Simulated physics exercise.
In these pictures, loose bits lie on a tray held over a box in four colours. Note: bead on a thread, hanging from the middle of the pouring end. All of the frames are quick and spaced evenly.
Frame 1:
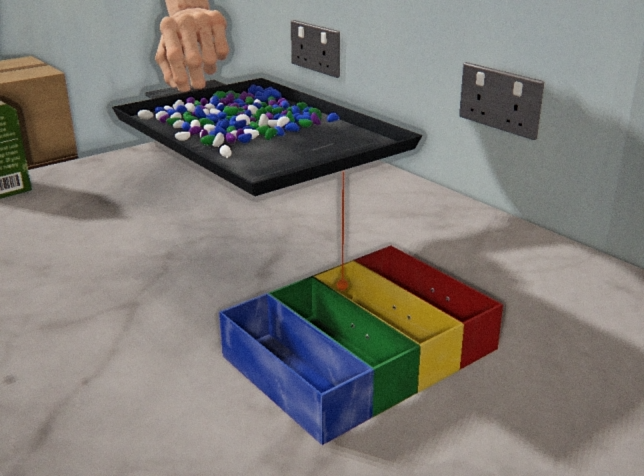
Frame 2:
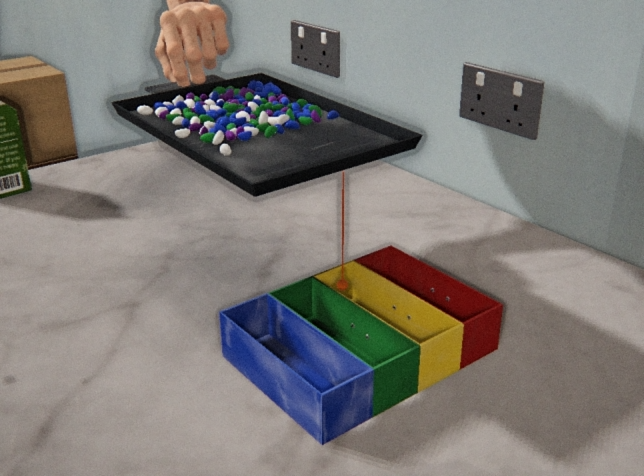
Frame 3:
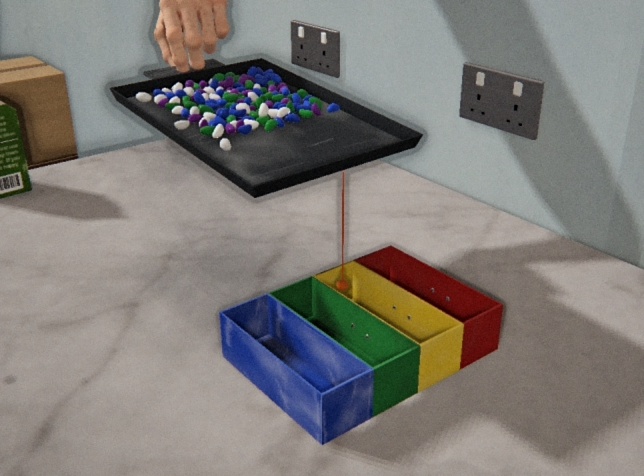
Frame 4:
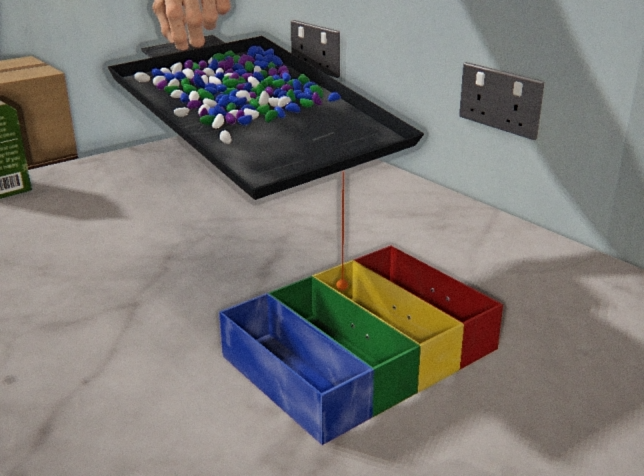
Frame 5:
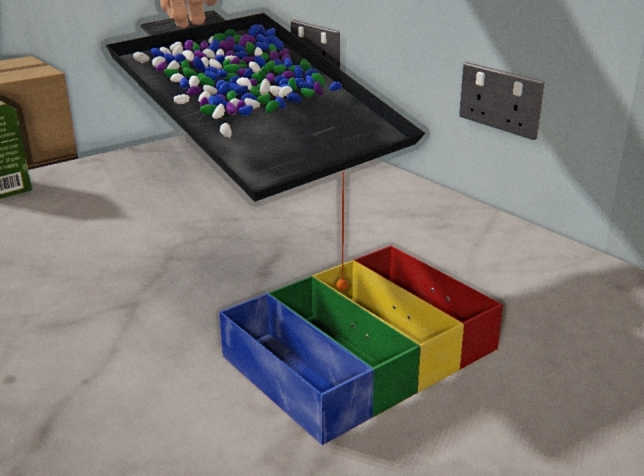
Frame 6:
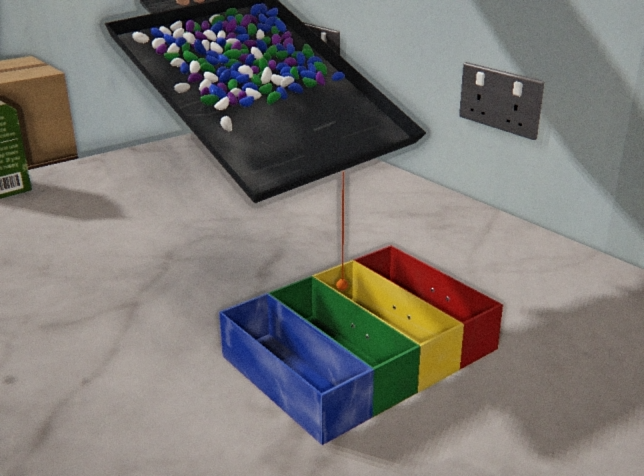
The clip shows a hand gradually raising the back of a black tray of mixed jelly beans above a blue, green, yellow and red box, steepening its slope while its front edge tips slightly toward the left corner.
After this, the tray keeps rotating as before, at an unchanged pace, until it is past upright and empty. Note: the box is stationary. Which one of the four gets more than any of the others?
Most: Blue.
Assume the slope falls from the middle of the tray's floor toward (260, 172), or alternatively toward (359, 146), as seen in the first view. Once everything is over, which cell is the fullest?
The first try: Blue. The second: The red one.
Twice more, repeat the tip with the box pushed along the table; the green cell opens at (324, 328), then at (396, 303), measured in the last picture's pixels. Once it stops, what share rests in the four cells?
90 and 40 in a hundred, in turn.
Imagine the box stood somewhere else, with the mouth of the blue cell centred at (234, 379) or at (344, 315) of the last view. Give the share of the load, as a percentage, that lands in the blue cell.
About 10 per cent, then about 20 per cent.
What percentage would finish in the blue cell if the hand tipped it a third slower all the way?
About 30 per cent.
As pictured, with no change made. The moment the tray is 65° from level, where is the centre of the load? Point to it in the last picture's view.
The load is centred near (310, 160).
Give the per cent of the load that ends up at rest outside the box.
Near 20 %.
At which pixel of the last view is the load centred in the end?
Around (343, 393), give or take.
Soon, tray tipped steeply; most on the tray; about a quarter falling or outside the box.
A while on, tray tipped past a quarter turn; a small part on the tray; about a third in the blue cell; about a quarter in the green cell; a small part in the yellow cell; a stray few in the red cell; about a quarter falling or outside the box.
Towards the end, tray tipped past a quarter turn; about a third in the blue cell; about a quarter in the green cell; a small part in the yellow cell; a stray few in the red cell; about a quarter falling or outside the box.
Finally, tray tipped past a quarter turn; about a third in the blue cell; about a quarter in the green cell; a small part in the yellow cell; a stray few in the red cell; about a quarter outside the box.
